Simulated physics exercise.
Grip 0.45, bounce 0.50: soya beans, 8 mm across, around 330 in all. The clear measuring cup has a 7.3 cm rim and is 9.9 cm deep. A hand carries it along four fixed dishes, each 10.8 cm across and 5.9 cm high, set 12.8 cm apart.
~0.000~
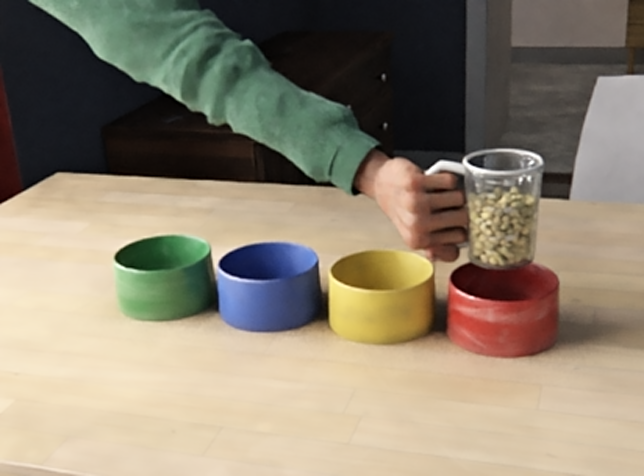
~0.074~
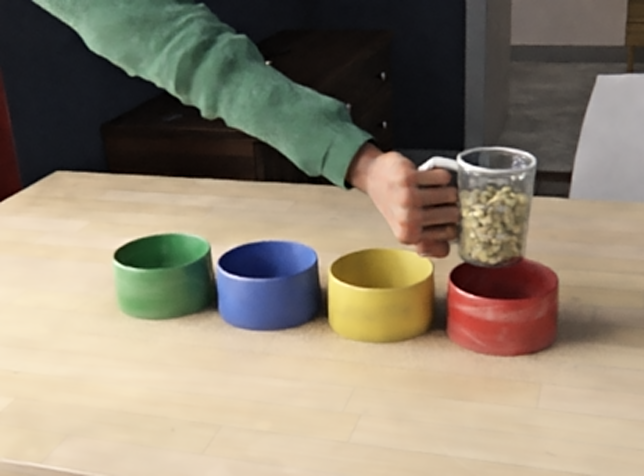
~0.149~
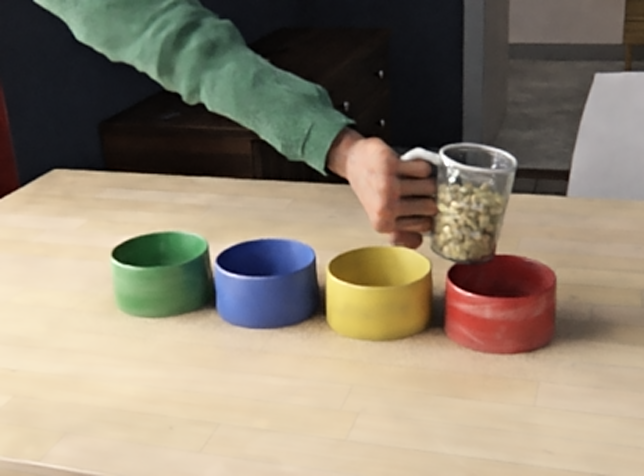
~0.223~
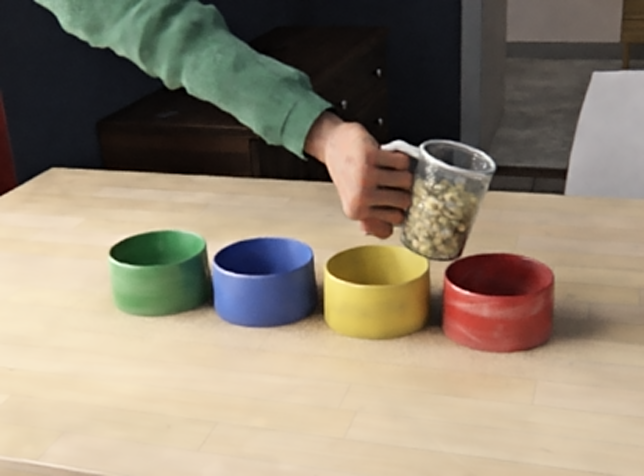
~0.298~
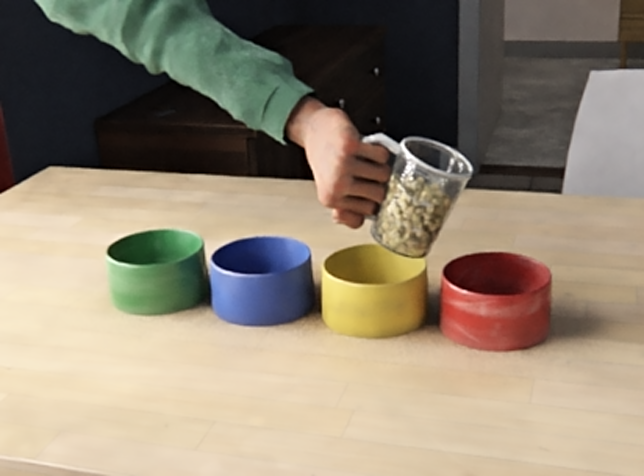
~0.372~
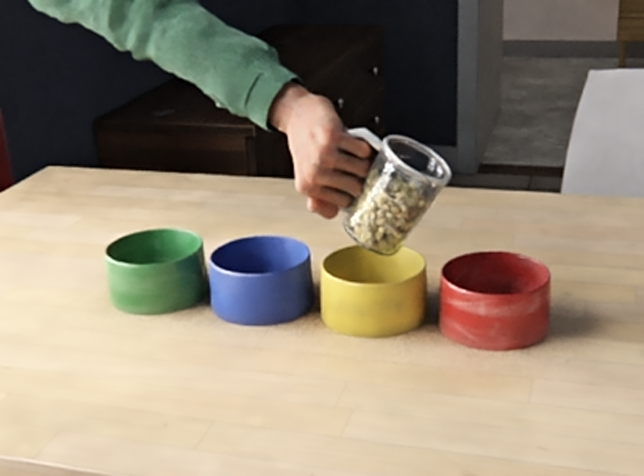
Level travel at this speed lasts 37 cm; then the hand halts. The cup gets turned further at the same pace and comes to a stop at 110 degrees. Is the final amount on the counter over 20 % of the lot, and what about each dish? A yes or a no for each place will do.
Red - no; blue - yes; green - no; yellow - no; counter - yes.
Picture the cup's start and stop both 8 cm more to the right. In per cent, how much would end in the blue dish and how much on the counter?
The blue one would get 100 and the counter 0.
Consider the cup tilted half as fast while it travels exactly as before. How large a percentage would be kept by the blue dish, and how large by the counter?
Shares: Blue 50, counter 50.
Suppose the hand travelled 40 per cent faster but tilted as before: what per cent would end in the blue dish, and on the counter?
Shares: Blue 60, counter 40.
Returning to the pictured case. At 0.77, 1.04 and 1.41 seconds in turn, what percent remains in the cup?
In order, near 100 %, 100 % and 65 %.
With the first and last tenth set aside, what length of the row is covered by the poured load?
Some 11 centimetres.
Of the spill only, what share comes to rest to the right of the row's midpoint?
Fraction on that side: Around 0 %.
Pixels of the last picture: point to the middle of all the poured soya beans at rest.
My guess is close to (235, 293).
After 0.77 s, tilt 69 degrees; cup holds 100 %.
After 1.04 s, tilt 95 degrees; cup holds 100 %.
Then, at 1.41 s, tilt 110 degrees; cup holds 65 %, blue 15 %.
At rest (2.7 s), red 0 %, blue 50 %, green 0 %, yellow 0 %, counter 45 %.
